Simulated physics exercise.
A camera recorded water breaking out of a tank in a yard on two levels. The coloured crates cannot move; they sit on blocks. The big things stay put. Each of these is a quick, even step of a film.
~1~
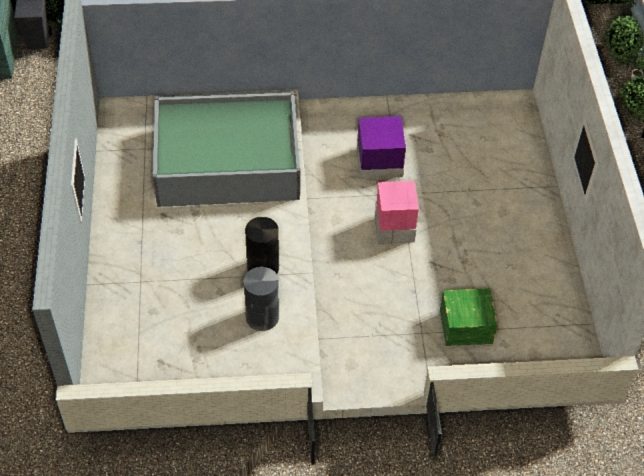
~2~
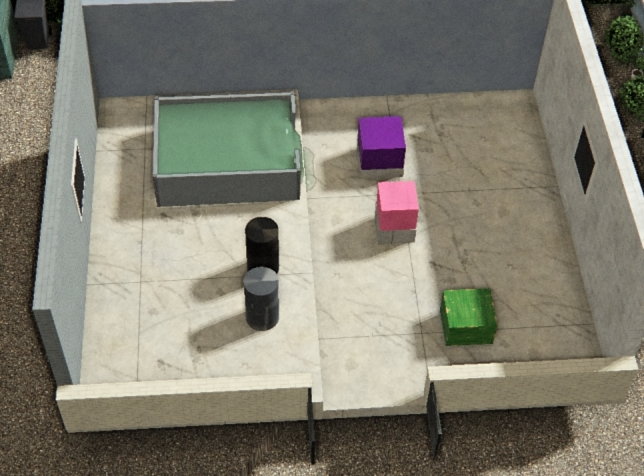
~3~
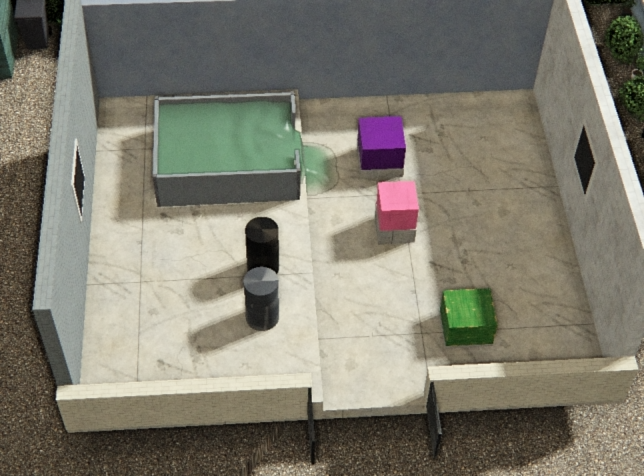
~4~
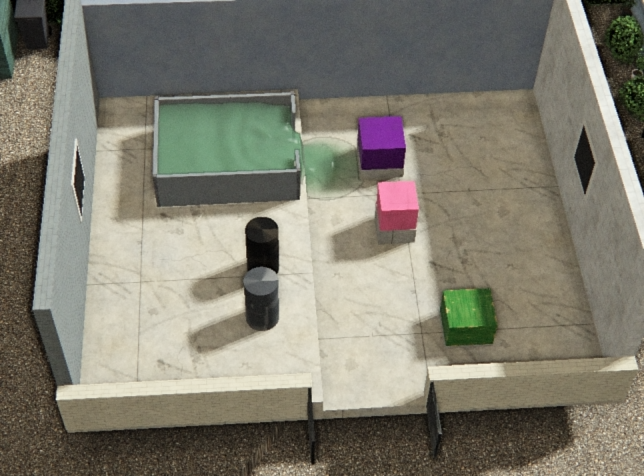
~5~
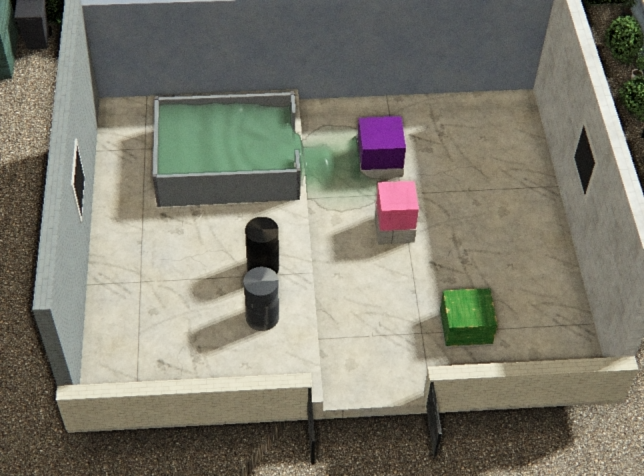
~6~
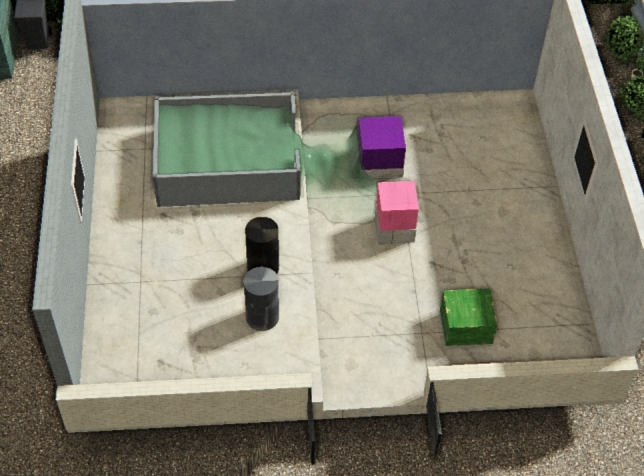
The video shows a walled yard with a tank of green water, two dark cylinders, and purple, pink and green cubes; water pours from the tank's right side and spreads across the pale floor toward the purple cube.
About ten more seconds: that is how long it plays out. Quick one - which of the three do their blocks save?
Purple crate wet, green crate wet, pink crate saved.
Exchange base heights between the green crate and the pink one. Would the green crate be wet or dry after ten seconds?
My reading: The green one is spared.
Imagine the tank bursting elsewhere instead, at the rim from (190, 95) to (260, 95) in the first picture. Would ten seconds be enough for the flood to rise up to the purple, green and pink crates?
Crate by crate: Purple - left alone; green - hit; pink - left alone.
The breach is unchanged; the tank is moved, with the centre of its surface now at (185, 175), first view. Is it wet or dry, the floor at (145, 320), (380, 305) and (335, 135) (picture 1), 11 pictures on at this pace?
In that order: Dry, under water, wet.
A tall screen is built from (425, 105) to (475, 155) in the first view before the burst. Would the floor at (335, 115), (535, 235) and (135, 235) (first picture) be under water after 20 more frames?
Outcome by spot, in order - watered, watered, unwatered.
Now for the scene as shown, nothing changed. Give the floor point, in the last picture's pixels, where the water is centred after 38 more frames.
Roughly at (356, 190).
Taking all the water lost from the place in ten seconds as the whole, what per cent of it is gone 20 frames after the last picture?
Near 10 in a hundred.
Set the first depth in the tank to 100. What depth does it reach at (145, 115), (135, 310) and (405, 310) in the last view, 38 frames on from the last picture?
About 0, 0 and 2 per cent.
A moment on, water covers 15 % of the floor; the purple crate water round its plinth, the green crate not reached, the pink crate water round its plinth.
Next, water covers 30 % of the floor; the purple crate water round its plinth, the green crate water round its plinth, the pink crate water round its plinth.
Then, water covers 45 % of the floor; the purple crate water round its plinth, the green crate water round its plinth, the pink crate water round its plinth.
Later, water covers 55 % of the floor; the purple crate water round its plinth, the green crate water round its plinth, the pink crate water round its plinth.
In the end, water covers 60 % of the floor; the purple crate was topped, the green crate was topped, the pink crate stayed above the water.
